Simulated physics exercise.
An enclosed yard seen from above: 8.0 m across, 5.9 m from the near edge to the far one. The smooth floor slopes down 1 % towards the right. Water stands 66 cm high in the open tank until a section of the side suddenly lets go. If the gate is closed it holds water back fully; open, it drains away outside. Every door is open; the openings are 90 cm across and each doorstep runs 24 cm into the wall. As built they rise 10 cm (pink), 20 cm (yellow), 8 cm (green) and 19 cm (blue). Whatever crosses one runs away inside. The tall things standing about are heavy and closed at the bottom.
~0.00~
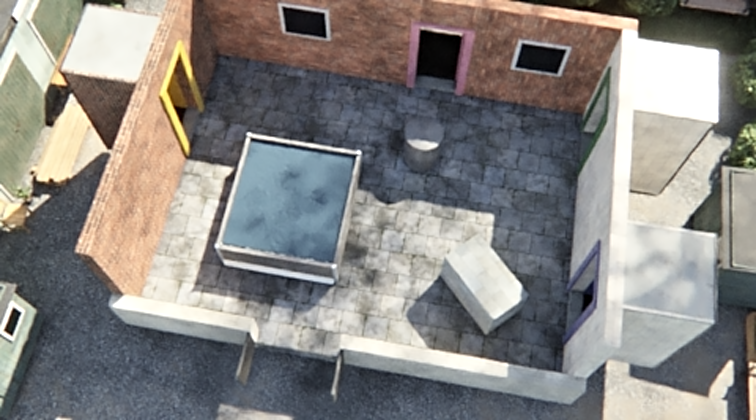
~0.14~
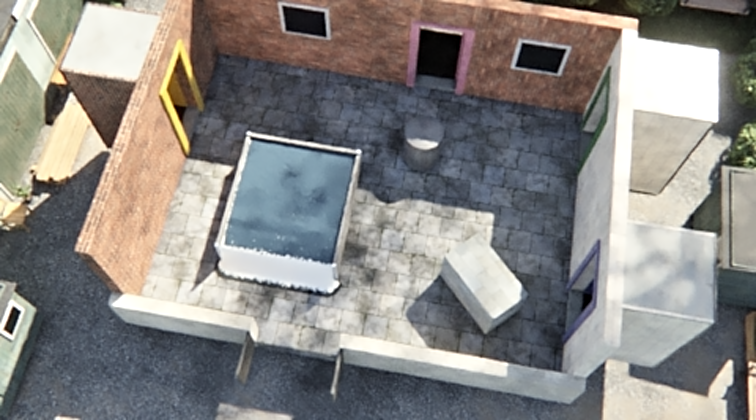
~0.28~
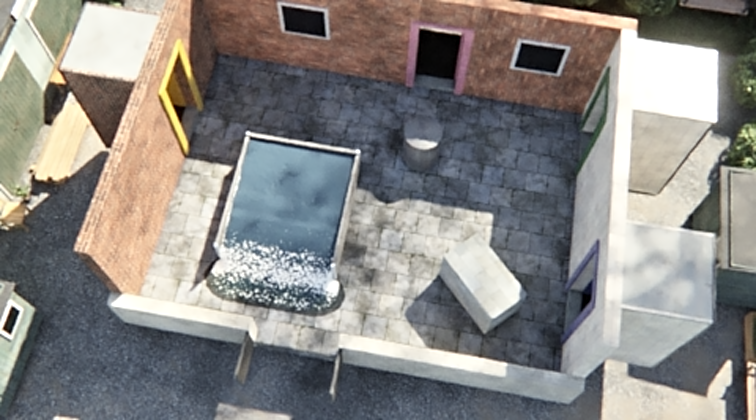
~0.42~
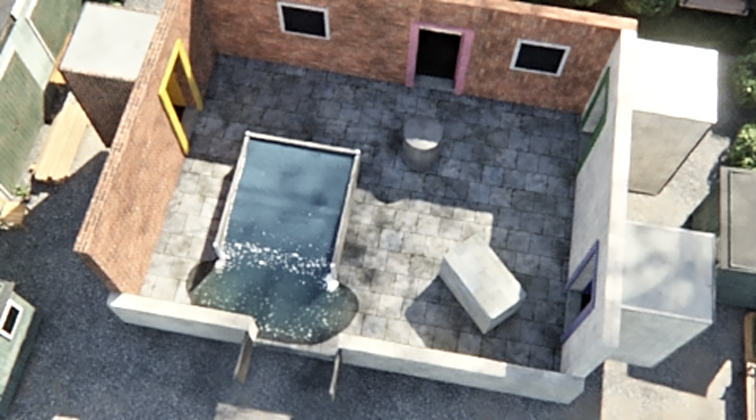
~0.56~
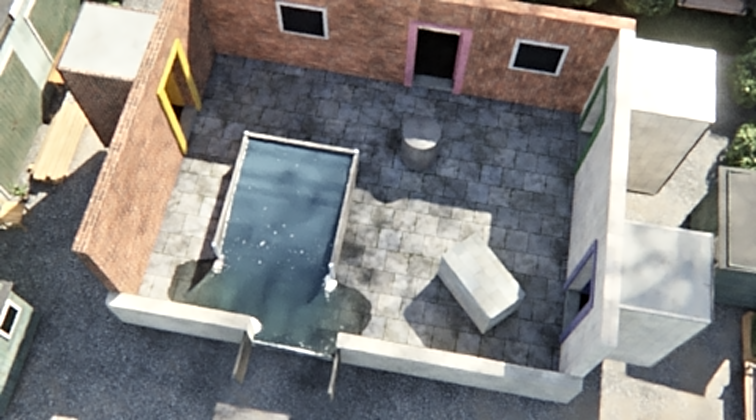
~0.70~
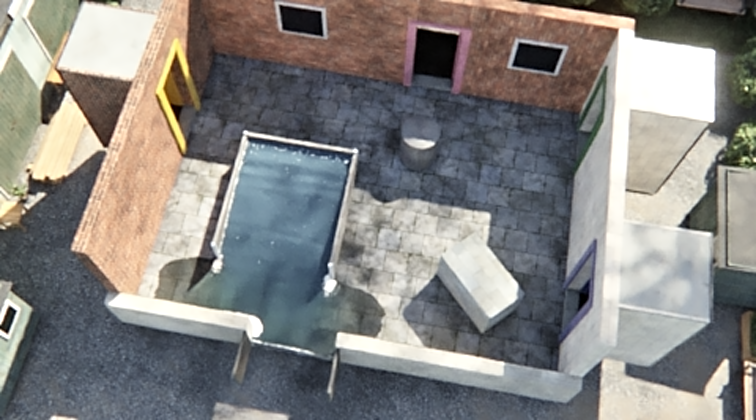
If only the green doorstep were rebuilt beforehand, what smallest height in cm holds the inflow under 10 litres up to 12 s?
At least 7.5 cm or so.
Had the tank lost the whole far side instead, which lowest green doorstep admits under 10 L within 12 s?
Some 23 cm.
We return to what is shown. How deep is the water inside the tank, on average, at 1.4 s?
Some 38 cm.
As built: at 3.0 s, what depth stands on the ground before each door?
In cm: Pink 0, yellow 3, green 0, blue 0.
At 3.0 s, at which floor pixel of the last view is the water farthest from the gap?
Around (554, 384).
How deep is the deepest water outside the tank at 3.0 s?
Roughly 33 cm.
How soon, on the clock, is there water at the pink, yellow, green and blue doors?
Pink 5.5 s, yellow 2.6 s, green 7.5 s, blue 3.4 s.
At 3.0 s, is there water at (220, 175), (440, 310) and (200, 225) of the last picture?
In turn: Under water, under water, under water.
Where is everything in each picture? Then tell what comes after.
The open tank at (291, 200) is whole and still, 66 cm deep; the green door at (593, 127) is dry, in the first picture.
The gap is at (278, 263), the front 0.3 m out at (223, 273); the back of the open tank holds 66 cm, in the second picture.
Water pours out at (278, 264) and has run 0.7 m, to (222, 294); about 12 cm deep outside, 66 cm at the back, in the third picture.
Water pours out at (278, 265) and has run 1.3 m, to a hidden place; about 10 cm deep outside, 66 cm at the back, in the fourth picture.
The front is at a hidden place, 1.5 m from the gap at (276, 264); 4.3 m2 of floor is wet, 66 cm left at the back, in the fifth picture.
The front is at a hidden place, 1.6 m from the gap at (276, 264); 4.5 m2 of floor is wet, 60 cm left at the back; the green door at (589, 126), 6.7 m from the gap, is still 5.5 m from the nearest water, in the sixth picture.
After 1.4 s water covers 15 % of the floor, deepest (44 cm) near (237, 325); it has not reached the green door.
After 3.0 s water covers 35 % of the floor, deepest (33 cm) near (144, 308); it has not reached the green door.
After 12.0 s water covers 95 % of the floor, deepest (9 cm) near (572, 169); 9 cm at the green door, 9 litres in over its 8 cm doorstep.
At the green door as built, the water arrived by 7.6 s and peaked near 11 cm at 10.0 s.
Run again over the same 12 s with other heights there, 15 litres in over 7 cm, 3 litres over 9.5 cm. The limit of 10 litres is kept from about 7.5 cm up.
